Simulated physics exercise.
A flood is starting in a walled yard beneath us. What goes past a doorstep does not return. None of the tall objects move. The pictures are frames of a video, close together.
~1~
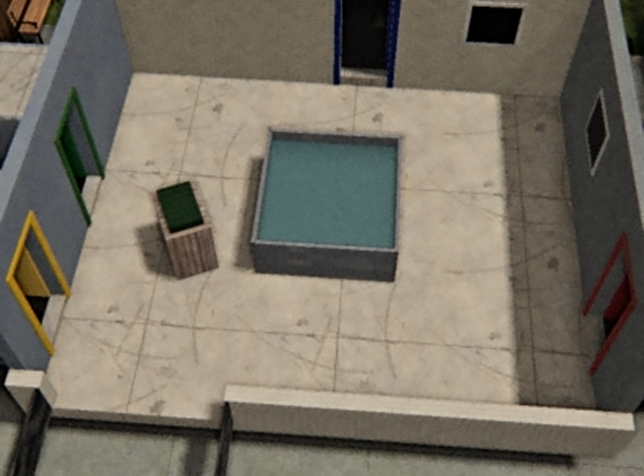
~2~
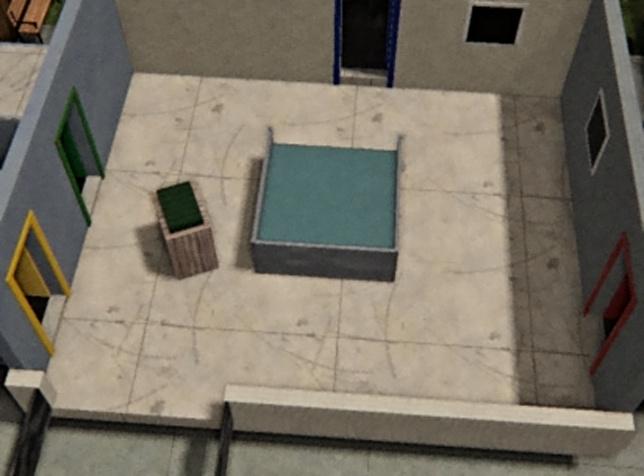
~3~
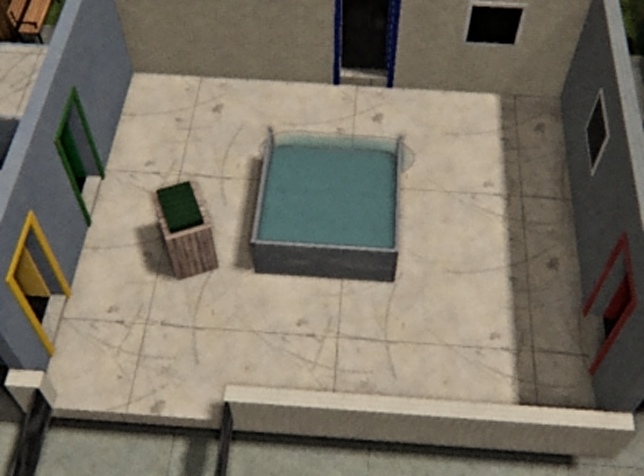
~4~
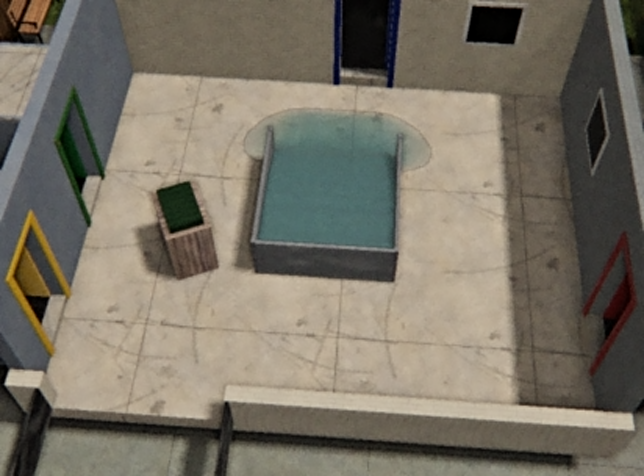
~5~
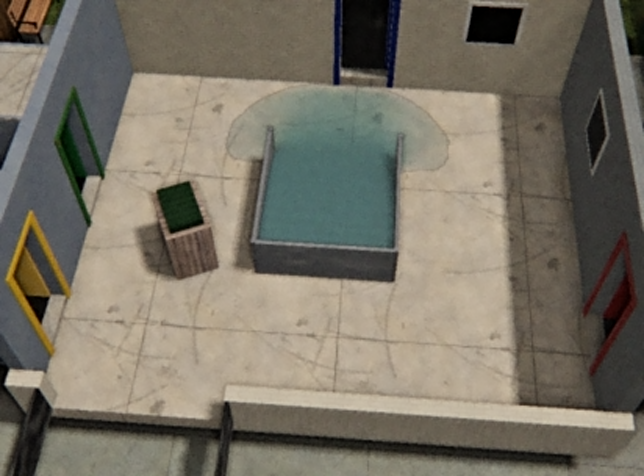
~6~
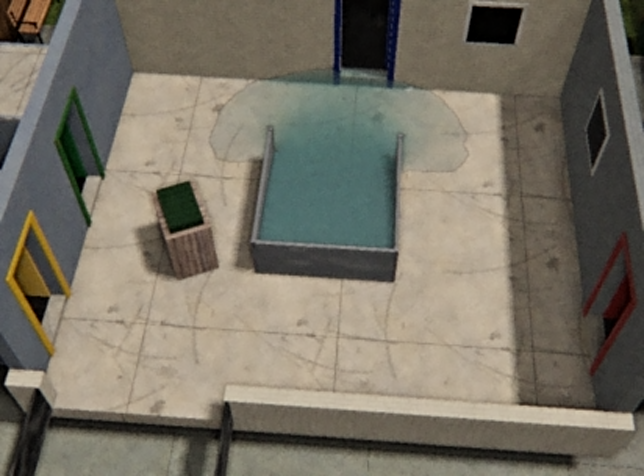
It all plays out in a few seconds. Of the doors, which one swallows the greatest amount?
The blue door swallows the most.
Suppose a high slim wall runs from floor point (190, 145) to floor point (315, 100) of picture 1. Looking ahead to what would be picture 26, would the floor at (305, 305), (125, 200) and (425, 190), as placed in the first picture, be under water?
Untouched; submerged; untouched.
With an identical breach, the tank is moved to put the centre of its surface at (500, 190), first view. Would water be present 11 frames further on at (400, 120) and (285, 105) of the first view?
Soaked, soaked.
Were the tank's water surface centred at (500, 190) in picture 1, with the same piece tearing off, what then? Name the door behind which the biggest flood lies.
Answer: The door marked green.
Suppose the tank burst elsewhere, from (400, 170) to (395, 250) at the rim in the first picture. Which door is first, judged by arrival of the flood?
First comes the red one.
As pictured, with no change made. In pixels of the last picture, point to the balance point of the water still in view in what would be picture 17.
Estimate: (335, 141).
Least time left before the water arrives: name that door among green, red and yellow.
The one in green.
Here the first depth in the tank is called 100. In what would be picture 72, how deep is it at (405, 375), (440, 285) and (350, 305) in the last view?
In order: Roughly 8, 4 and 4 in a hundred.
A moment on, water covers 20 % of the floor; green door not reached, yellow door not reached, blue door a lot in, red door not reached.
Next, water covers 25 % of the floor; green door not reached, yellow door not reached, blue door a lot in, red door not reached.
Then, water covers 45 % of the floor; green door wet at the sill, nothing in, yellow door not reached, blue door a lot in, red door not reached.
Later, water covers 85 % of the floor; green door wet at the sill, nothing in, yellow door wet at the sill, nothing in, blue door a lot in, red door wet at the sill, nothing in.
In the end, water covers 100 % of the floor; green door wet at the sill, nothing in, yellow door wet at the sill, nothing in, blue door a lot in, red door wet at the sill, nothing in; the blue door has let in the most.
